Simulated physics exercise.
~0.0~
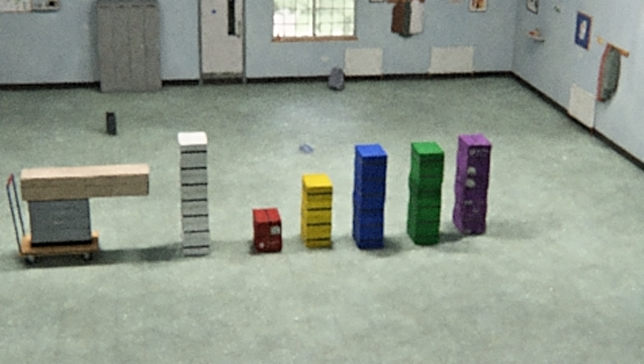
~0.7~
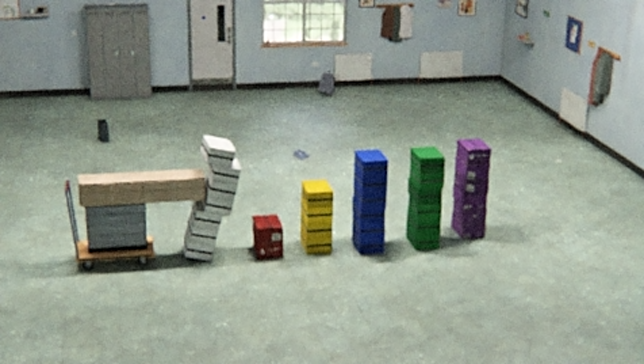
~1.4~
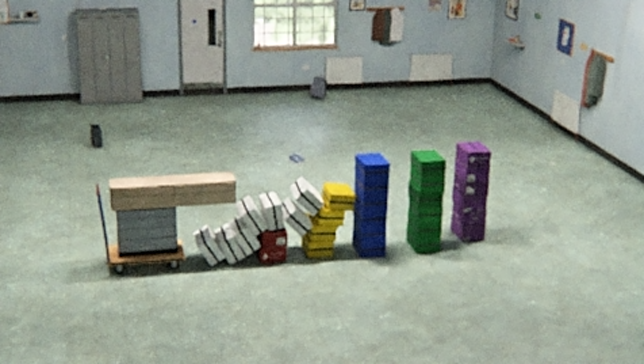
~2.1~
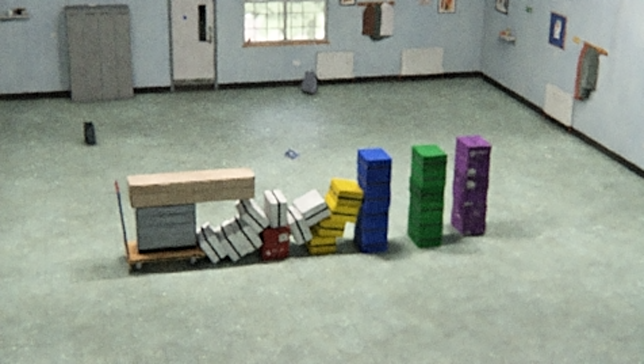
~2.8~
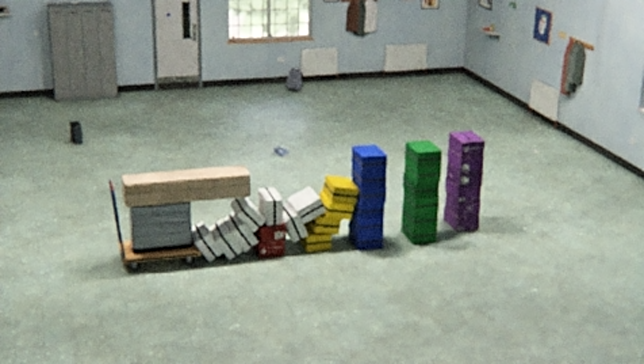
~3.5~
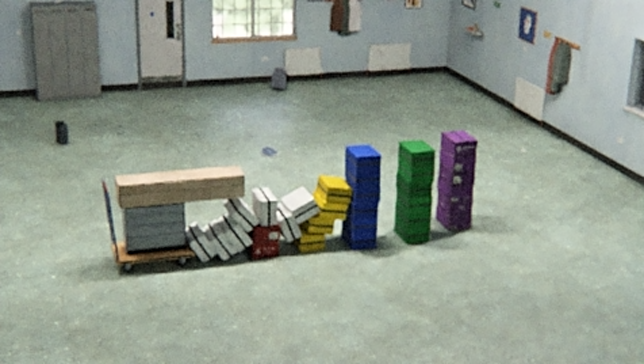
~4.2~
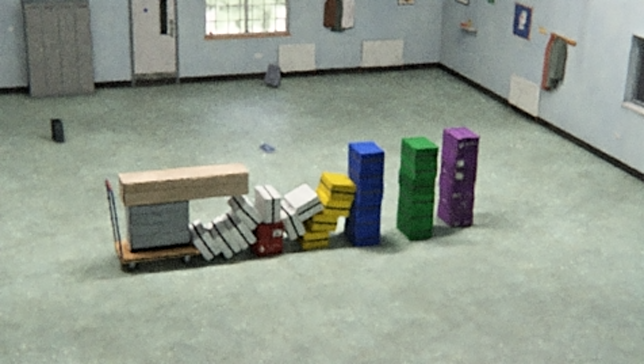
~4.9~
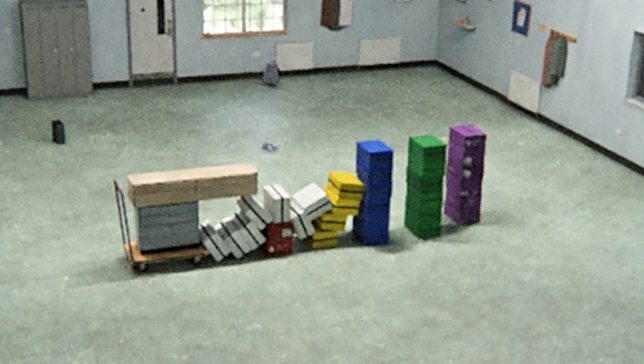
A trolley carrying a long wooden-looking case stands at the left of a large room with a pale green floor, seen from slightly above as the view drifts gently. To its right is a row of stacks, a tall white one, then a low red one, a yellow one, and tall blue, green and purple ones. The trolley rolls right and its jutting case pushes into the white stack, which buckles and topples rightward over the red boxes into the yellow stack. The upper yellow boxes shift and tilt toward the blue stack. The trolley stops beside the slumped white boxes, while the red, blue, green and purple stacks remain standing.
